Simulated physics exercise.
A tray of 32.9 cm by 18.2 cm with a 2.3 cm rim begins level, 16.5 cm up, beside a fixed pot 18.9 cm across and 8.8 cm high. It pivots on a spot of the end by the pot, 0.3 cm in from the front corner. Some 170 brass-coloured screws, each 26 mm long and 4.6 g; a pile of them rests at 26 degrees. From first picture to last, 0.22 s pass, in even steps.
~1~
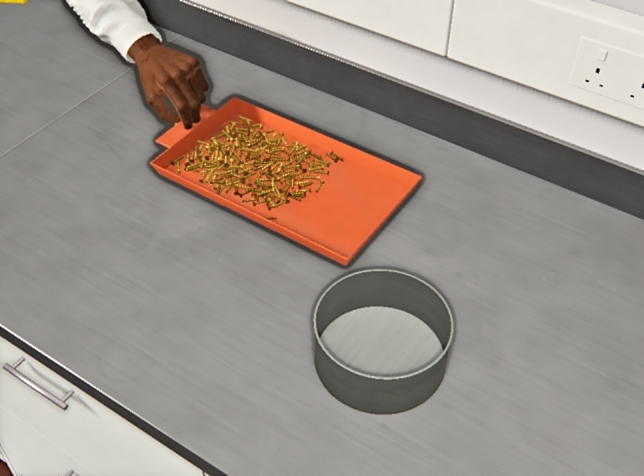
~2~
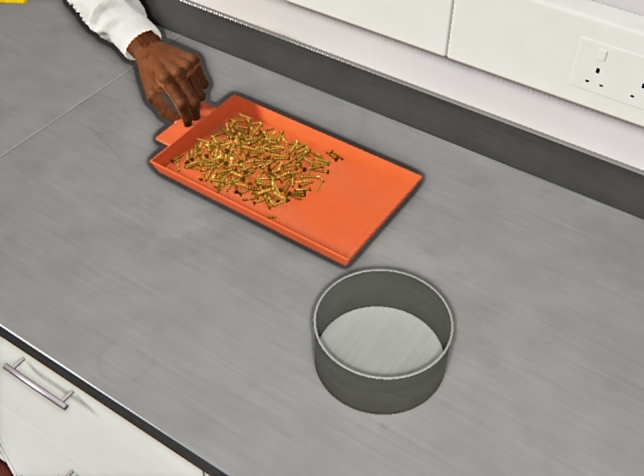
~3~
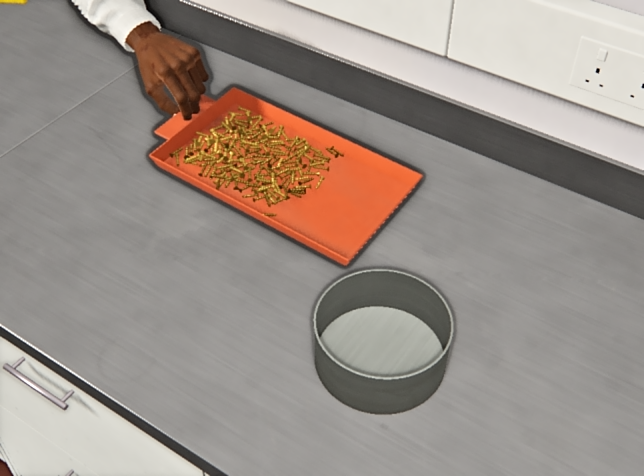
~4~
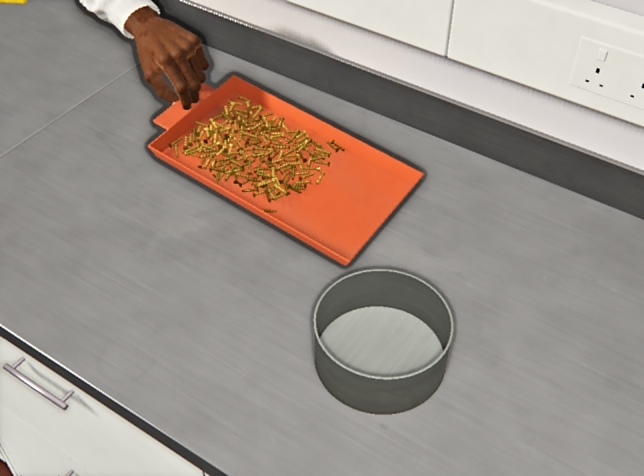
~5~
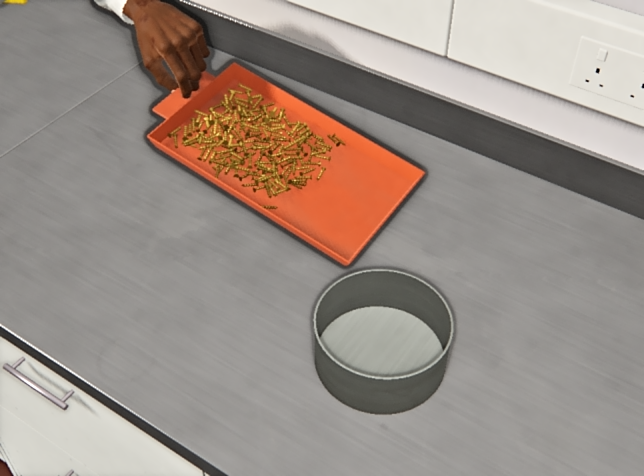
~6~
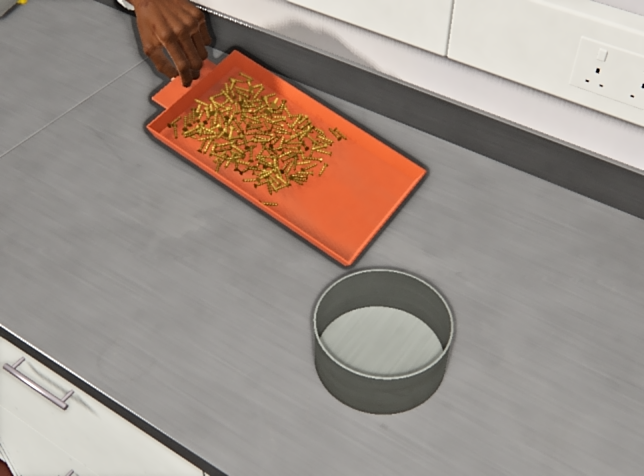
At first, a hand at the left holds the handle of an orange tray lying level on a grey worktop, a heap of small brass-coloured screws on it and a round grey pot nearby. The hand then gradually raises the handle end, tilting the tray gently towards the pot, while the heap keeps its place on the tray.
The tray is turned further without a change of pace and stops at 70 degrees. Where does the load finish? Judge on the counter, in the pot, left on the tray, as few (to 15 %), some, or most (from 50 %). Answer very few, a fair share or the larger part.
Counter very few, pot the larger part, tray very few.
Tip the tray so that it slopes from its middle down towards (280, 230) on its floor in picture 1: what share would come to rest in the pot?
Some 50 per cent.
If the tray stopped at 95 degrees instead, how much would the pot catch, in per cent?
Then about 100 per cent.
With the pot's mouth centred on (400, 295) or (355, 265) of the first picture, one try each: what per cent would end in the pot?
Some 60 and 5 per cent.
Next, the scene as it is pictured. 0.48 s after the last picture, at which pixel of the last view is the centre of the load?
Around (347, 229).
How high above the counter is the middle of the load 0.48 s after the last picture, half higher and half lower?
Roughly 22 cm.
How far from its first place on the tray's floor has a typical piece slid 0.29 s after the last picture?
Some 4 cm.
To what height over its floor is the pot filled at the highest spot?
Roughly 3.0 cm.
Then, 0.29 s after the last picture, tilt 43 degrees; the tray holds 100 %, the pot 0 %.
Then, 0.48 s after the last picture, tilt 60 degrees; the tray holds 95 %, the pot 0 %.
Then, 0.79 s after the last picture, tilt 70 degrees; the tray holds 10 %, the pot 85 %.
In the end, counter 0 %, pot 95 %, tray 5 %.
